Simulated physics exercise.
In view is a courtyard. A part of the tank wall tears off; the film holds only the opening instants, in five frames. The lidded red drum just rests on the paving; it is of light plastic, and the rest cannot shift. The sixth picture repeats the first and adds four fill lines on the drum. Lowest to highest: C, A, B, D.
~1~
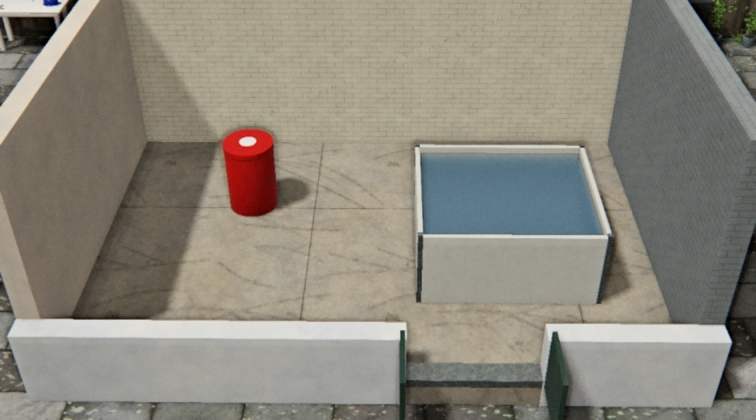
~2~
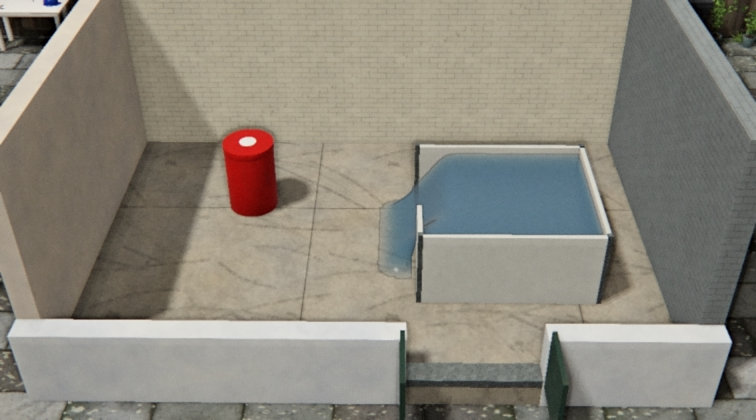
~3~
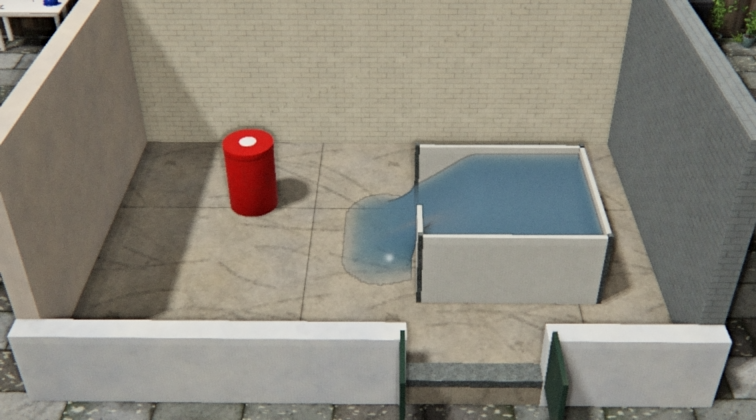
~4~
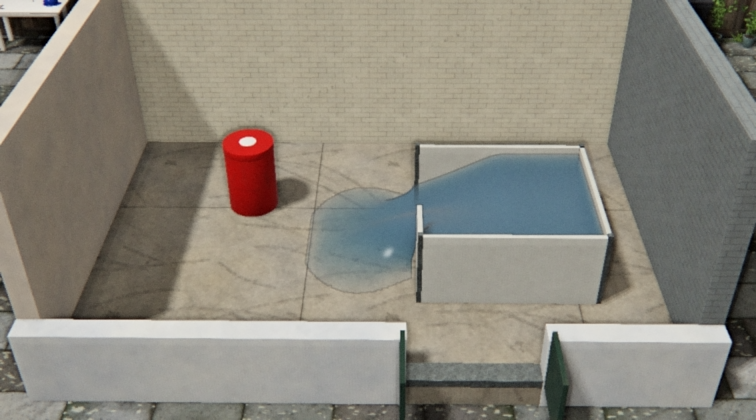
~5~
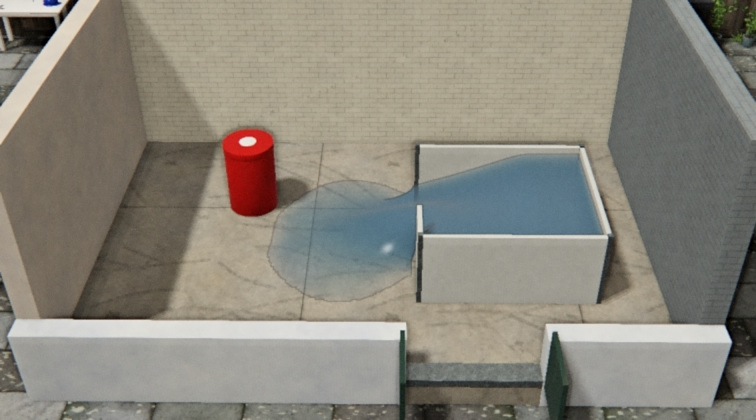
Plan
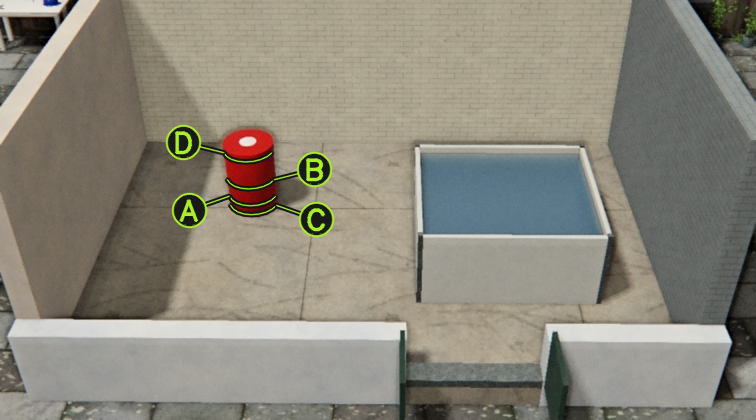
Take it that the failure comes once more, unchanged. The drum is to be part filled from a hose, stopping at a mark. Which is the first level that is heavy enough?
It is D.
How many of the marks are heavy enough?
One of the four.
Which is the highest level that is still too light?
Level B.
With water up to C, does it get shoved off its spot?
Yes, that goes wrong.
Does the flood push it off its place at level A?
Yes.
On the marked copy, A at (250, 205); B at (248, 188); C at (251, 214); D at (245, 161); from the bottom up C, A, B, D.
For level A, it is pushed about twice its own width away.
For level B, it is pushed about its own width away.
For level C, it is pushed about 3 times its own width away.
For level D, it does not move.
